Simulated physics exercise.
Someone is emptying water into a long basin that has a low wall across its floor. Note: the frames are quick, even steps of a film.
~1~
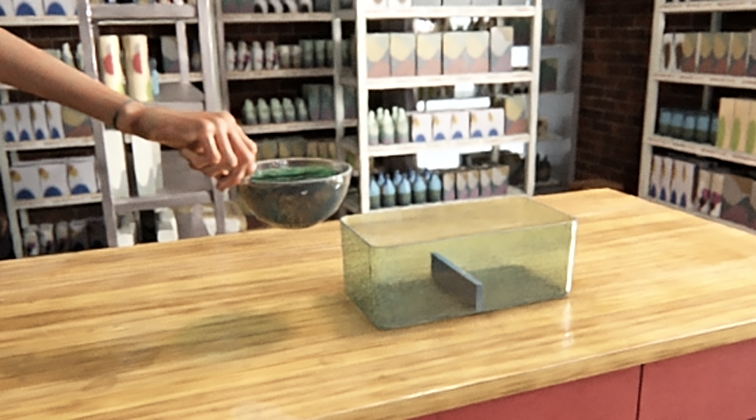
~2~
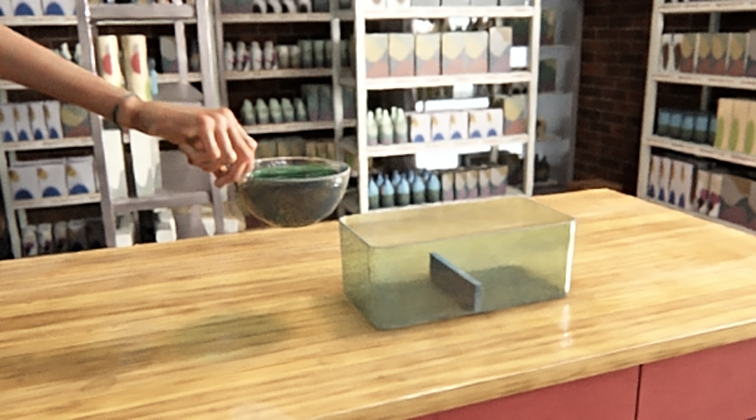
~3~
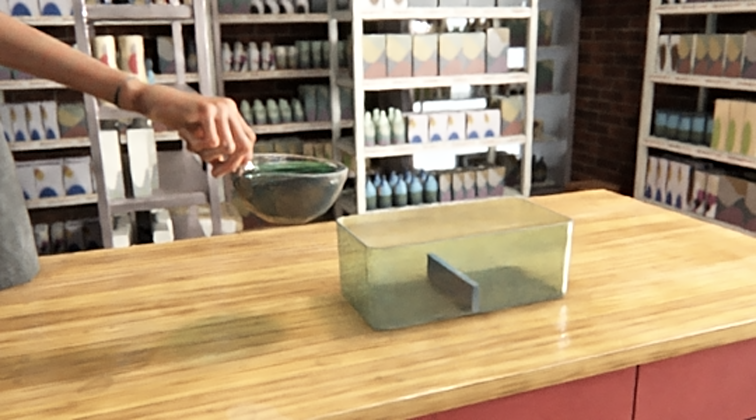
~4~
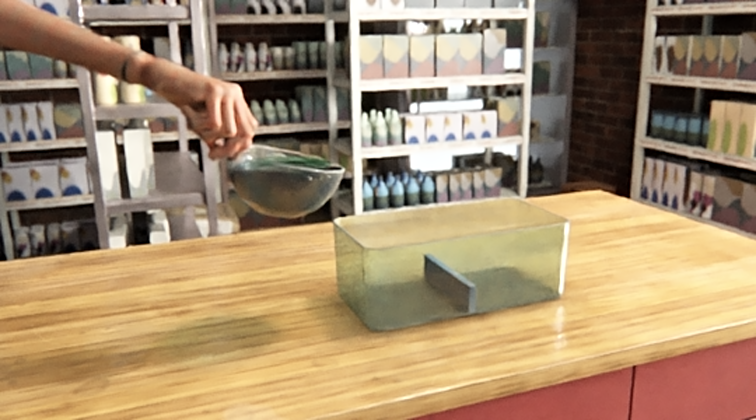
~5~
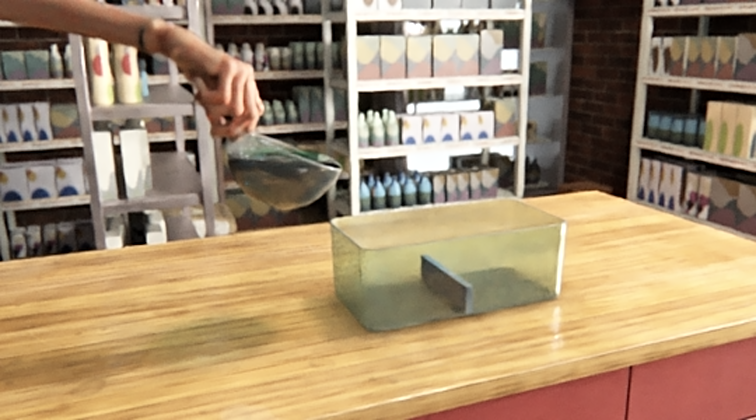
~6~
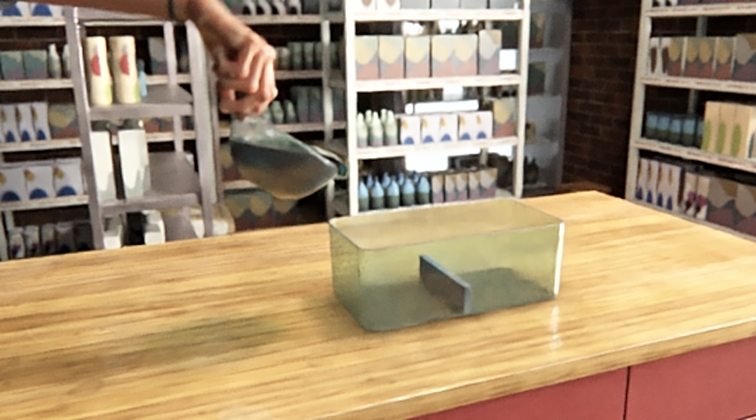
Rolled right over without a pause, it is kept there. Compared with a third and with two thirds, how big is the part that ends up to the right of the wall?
It is smaller than a third.
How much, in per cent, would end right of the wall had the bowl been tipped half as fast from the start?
Roughly 10 percent.
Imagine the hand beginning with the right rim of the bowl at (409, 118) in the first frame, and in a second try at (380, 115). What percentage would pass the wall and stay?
The first gives 65 %, the second 65 %.
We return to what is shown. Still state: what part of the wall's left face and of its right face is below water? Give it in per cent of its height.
On the left roughly 60, on the right roughly 10.
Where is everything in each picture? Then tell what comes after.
The first frame shows tilt 0°; pouring edge (348, 166); surface from (237, 183) to (344, 172); the long basin's rim runs from (355, 233) to (549, 208); the wall's top is at (455, 268).
The second frame shows tilt 2°; pouring edge (346, 166); surface from (236, 181) to (343, 171).
The third frame shows tilt 6°; pouring edge (344, 167); surface from (233, 177) to (340, 168).
The fourth frame shows tilt 14°; pouring edge (340, 168); surface from (231, 169) to (338, 164).
The fifth frame shows tilt 24°; pouring edge (337, 169); surface from (229, 156) to (334, 164); 4 per cent is over the edge.
The sixth frame shows tilt 36°; pouring edge (335, 169); surface from (232, 141) to (326, 156); 7 per cent is over the edge.
A moment on, the bowl is tipped right over and 21 per cent is still to pour, 18 is left of the wall and 0 right of it.
Next, the bowl is tipped right over and 0 per cent is still to pour, 86 is left of the wall and 5 right of it.
Then the bowl is tipped right over and 0 per cent is still to pour, 73 is left of the wall and 11 right of it.
Later the bowl is tipped right over and 0 per cent is still to pour, 74 is left of the wall and 15 right of it.
In the end 73 per cent lies left of the wall, 18 right of it and 10 outside.
